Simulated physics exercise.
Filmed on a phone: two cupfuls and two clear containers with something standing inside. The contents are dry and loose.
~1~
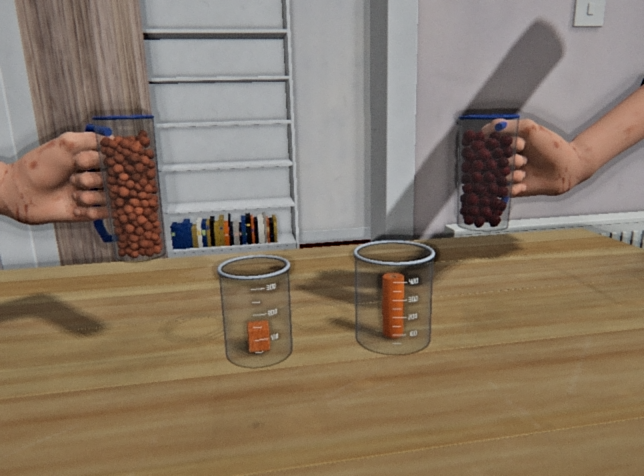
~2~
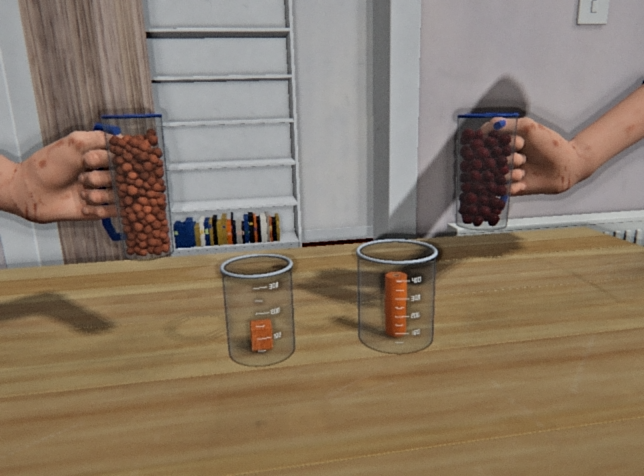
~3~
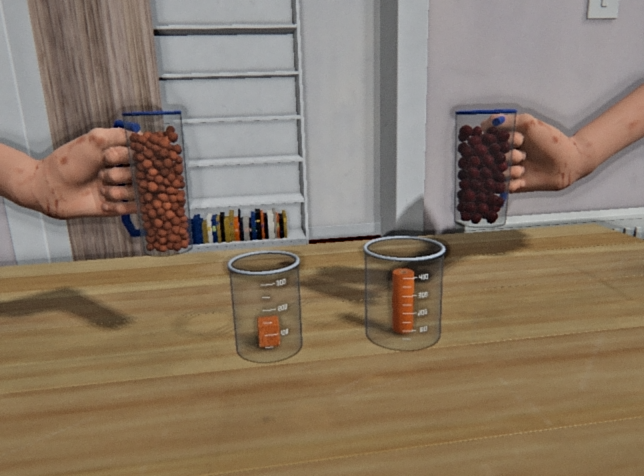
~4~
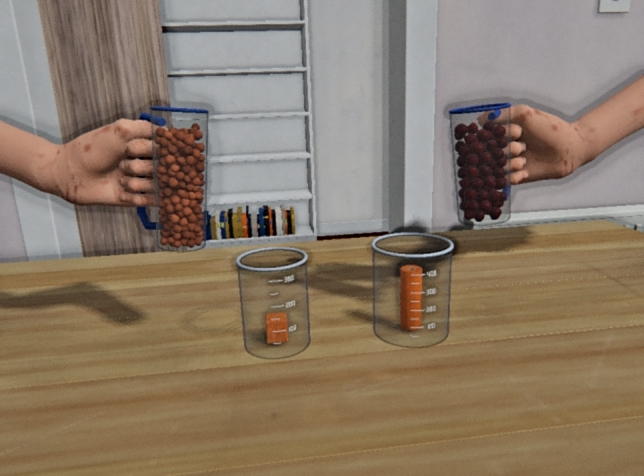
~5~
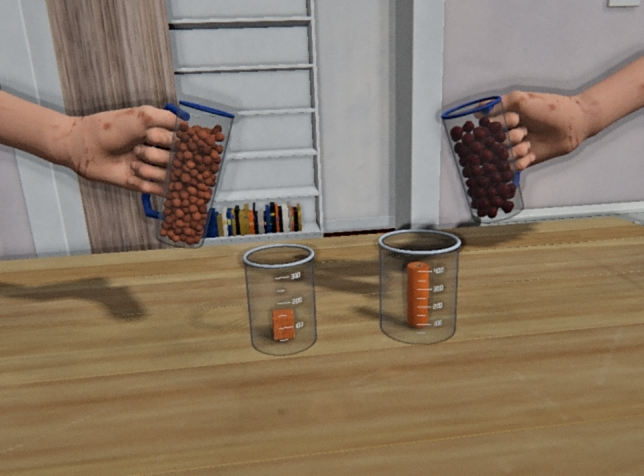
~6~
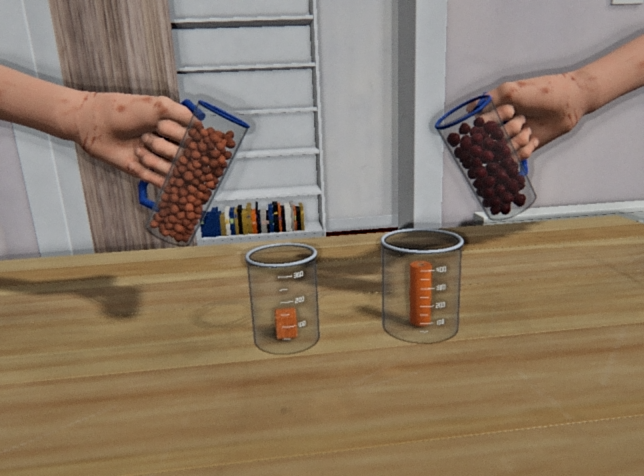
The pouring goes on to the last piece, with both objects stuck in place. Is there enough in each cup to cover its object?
The left one disappears under the fill; the right one keeps its head above the surface.
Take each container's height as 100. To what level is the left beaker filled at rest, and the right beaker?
Near 60 on the left, 50 on the right.
Then, 0.30 s later than the last frame, left beaker empty, all of its cupful still in the cup; right beaker empty, all of its cupful still in the cup.
Then, 0.69 s later than the last frame, left beaker empty, all of its cupful still in the cup; right beaker empty, all of its cupful still in the cup.
Then, 1.11 s later than the last frame, left beaker nearly empty, the larger part of its cupful still in the cup; right beaker nearly empty, roughly two thirds of its cupful still in the cup.
When it is over, left beaker two thirds full (surface near (283, 288)), a scatter of pieces on the table; right beaker half full (surface near (421, 283)), nothing beside it; the left thing is covered; the right thing is still showing.
